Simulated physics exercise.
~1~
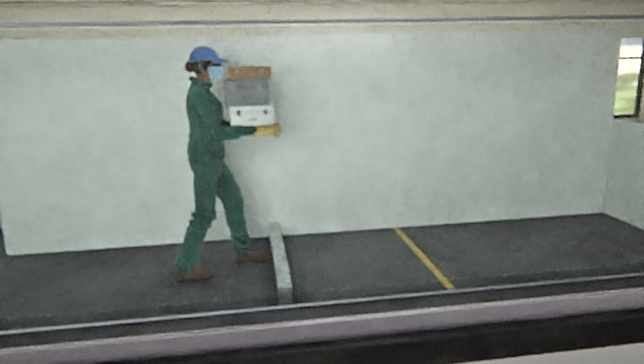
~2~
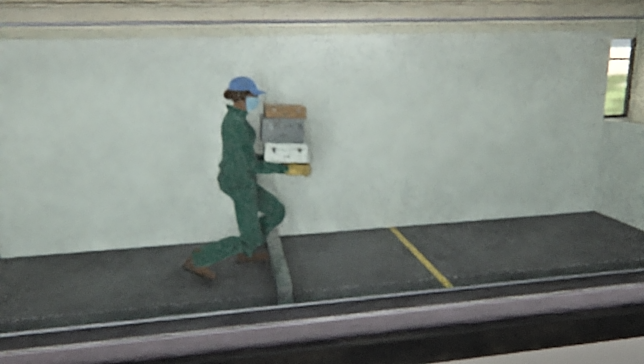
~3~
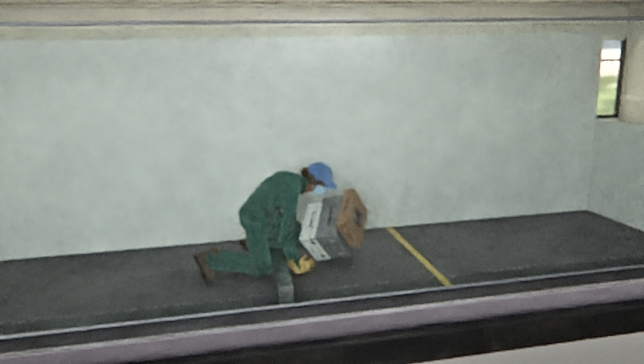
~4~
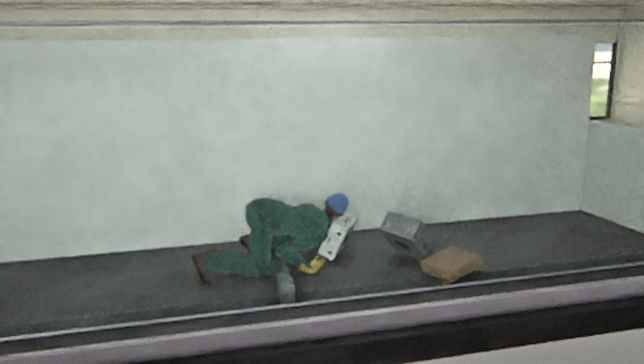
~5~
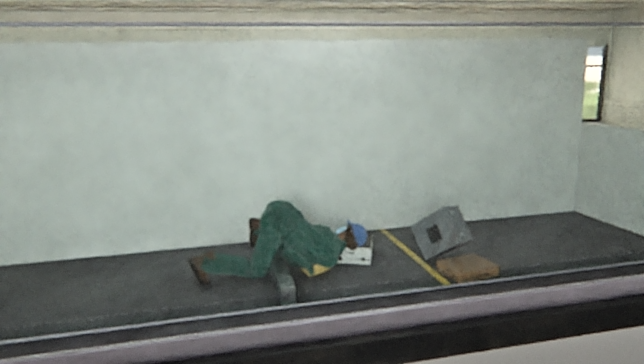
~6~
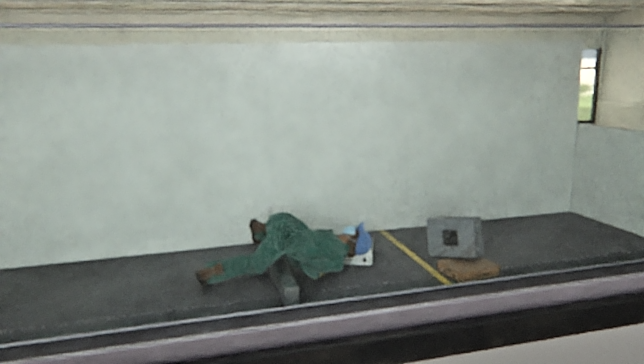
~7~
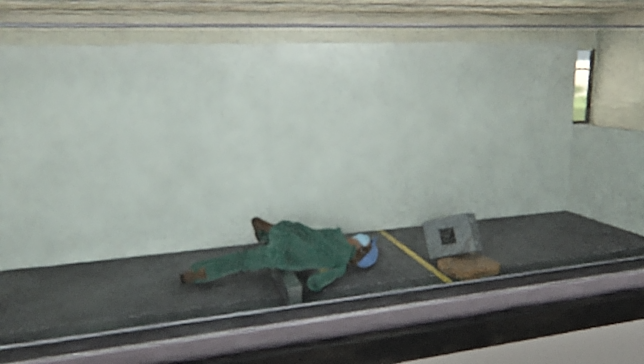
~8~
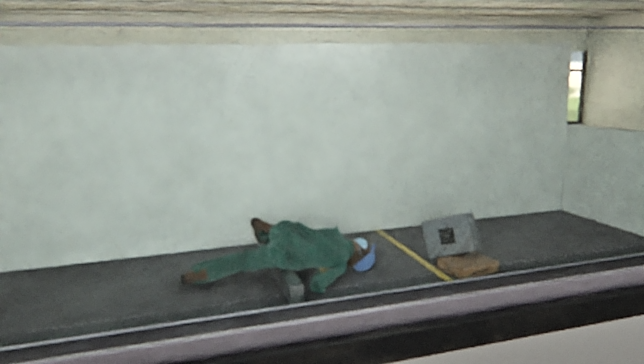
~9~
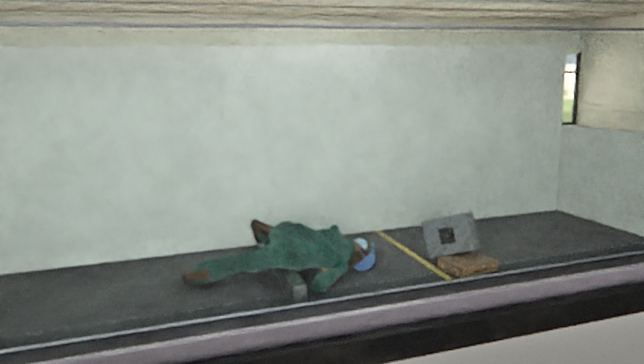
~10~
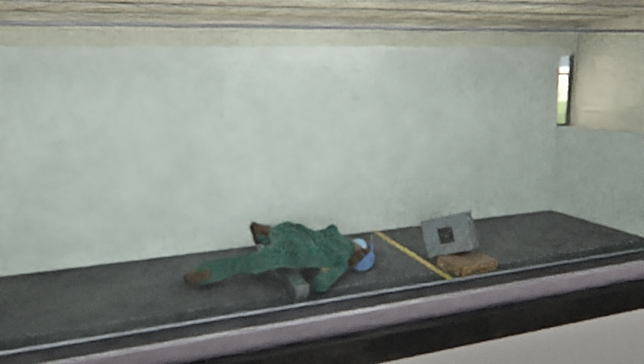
In a bare grey room, a person in green overalls carrying three stacked boxes walked right into a low rail and toppled over it, ending facedown across it, with the white box by the head and the grey and brown ones past a yellow line.
